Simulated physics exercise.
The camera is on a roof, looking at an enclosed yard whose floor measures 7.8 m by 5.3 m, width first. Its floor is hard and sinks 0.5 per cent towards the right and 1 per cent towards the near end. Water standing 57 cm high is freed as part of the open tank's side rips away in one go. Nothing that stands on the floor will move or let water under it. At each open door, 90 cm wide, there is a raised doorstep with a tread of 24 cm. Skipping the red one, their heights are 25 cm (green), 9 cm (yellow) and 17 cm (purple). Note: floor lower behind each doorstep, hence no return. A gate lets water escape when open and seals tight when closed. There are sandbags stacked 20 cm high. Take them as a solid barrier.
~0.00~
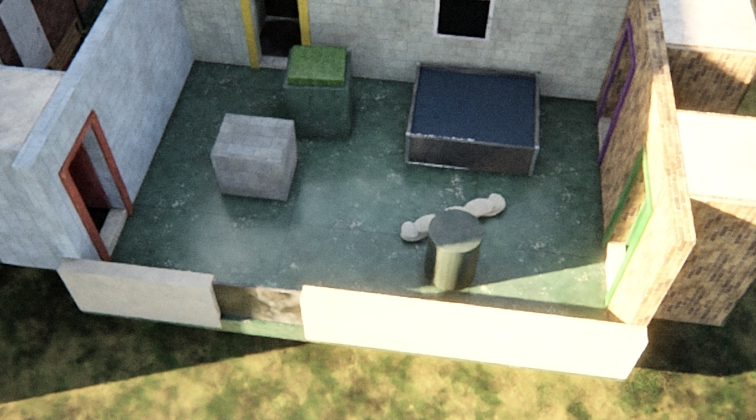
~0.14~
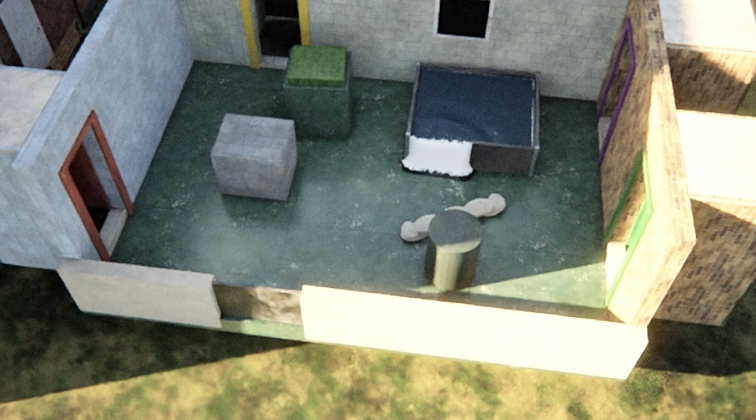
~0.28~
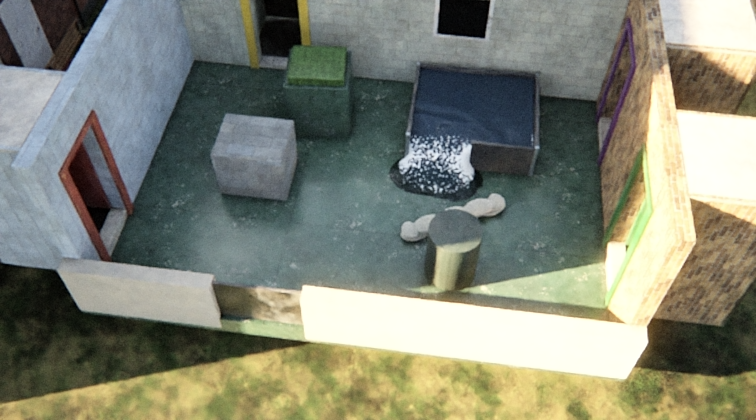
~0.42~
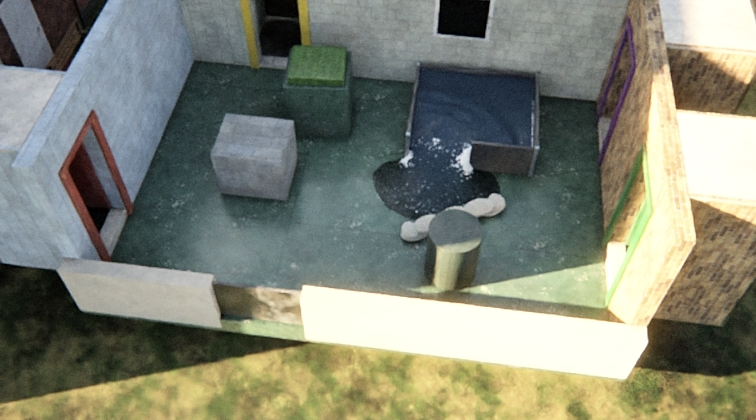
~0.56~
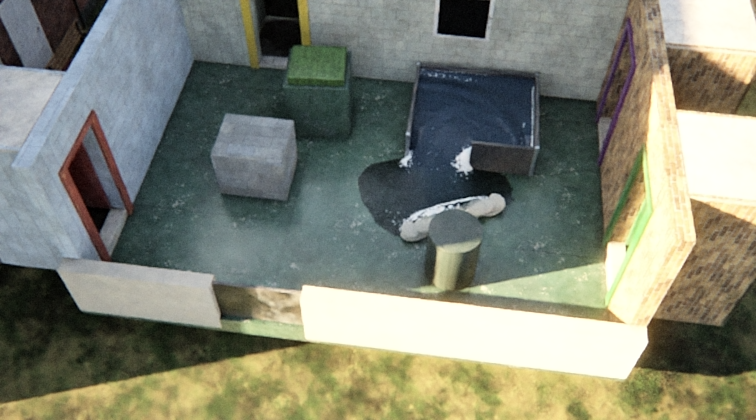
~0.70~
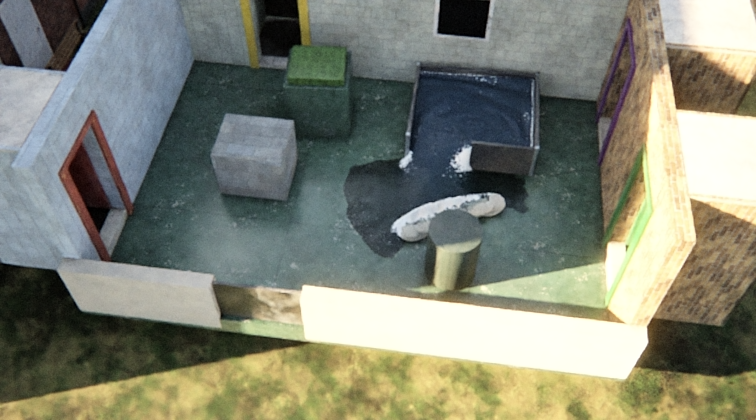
In a walled yard seen from above, part of an open tank's near side gave way and dark water poured out with white froth, spreading across the floor and washing up against the pale sandbags.
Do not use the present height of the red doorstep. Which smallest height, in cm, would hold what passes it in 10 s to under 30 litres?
It would have to be roughly 14 cm high.
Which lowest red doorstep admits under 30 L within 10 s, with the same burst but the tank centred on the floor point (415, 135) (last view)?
11.5 cm, give or take.
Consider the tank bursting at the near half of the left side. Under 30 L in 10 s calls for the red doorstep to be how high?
About 5.5 centimetres.
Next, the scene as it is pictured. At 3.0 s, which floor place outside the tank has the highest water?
Look close to (98, 289).
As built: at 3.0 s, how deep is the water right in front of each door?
Door by door in centimetres - red 6, green 1, yellow 0, purple 1.
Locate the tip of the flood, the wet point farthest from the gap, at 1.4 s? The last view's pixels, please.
The farthest wet point sits near (329, 318) in the last view.
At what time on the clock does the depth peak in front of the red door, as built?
Roughly 4.0 s.
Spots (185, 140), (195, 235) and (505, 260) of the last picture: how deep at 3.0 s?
Going through the spots in order gives 0, 3 and 2 centimetres.
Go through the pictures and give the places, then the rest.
The open tank at (475, 108) is whole and still, 57 cm deep; the red door at (101, 198) is dry, in the first frame.
Water pours out at (439, 156) and has run 0.2 m, to (438, 174); about 5 cm deep outside, 57 cm at the back, in the second frame.
The front is at (415, 190), 0.7 m from the gap at (439, 157); 0.8 m2 of floor is wet, 57 cm left at the back, in the third frame.
The gap is at (439, 157), the front 1.2 m out at (415, 216); the back of the open tank holds 57 cm, in the fourth frame.
Water pours out at (439, 157) and has run 1.6 m, to (398, 232); about 8 cm deep outside, 54 cm at the back, in the fifth frame.
The front is at (381, 248), 1.9 m from the gap at (439, 156); 2.8 m2 of floor is wet, 48 cm left at the back; 3.8 m in a straight line remain to the red door at (101, 198), in the sixth frame.
After 1.4 s water covers 20 % of the floor, deepest (36 cm) near (437, 215); it has not reached the red door.
After 3.0 s water covers 50 % of the floor, deepest (36 cm) near (98, 289); 6 cm at the red door, 0 litres in over its 18 cm doorstep.
After 10.0 s water covers 95 % of the floor, deepest (10 cm) near (437, 215); 7 cm at the red door, 8 litres in over its 18 cm doorstep.
At the red door as built, the water arrived by 3.0 s and peaked near 20 cm at 4.0 s.
With a doorstep of 12 cm, 49 litres would have come in within the 10 s; with 16.5 cm, 13 litres. So under 30 litres takes about 14 cm.
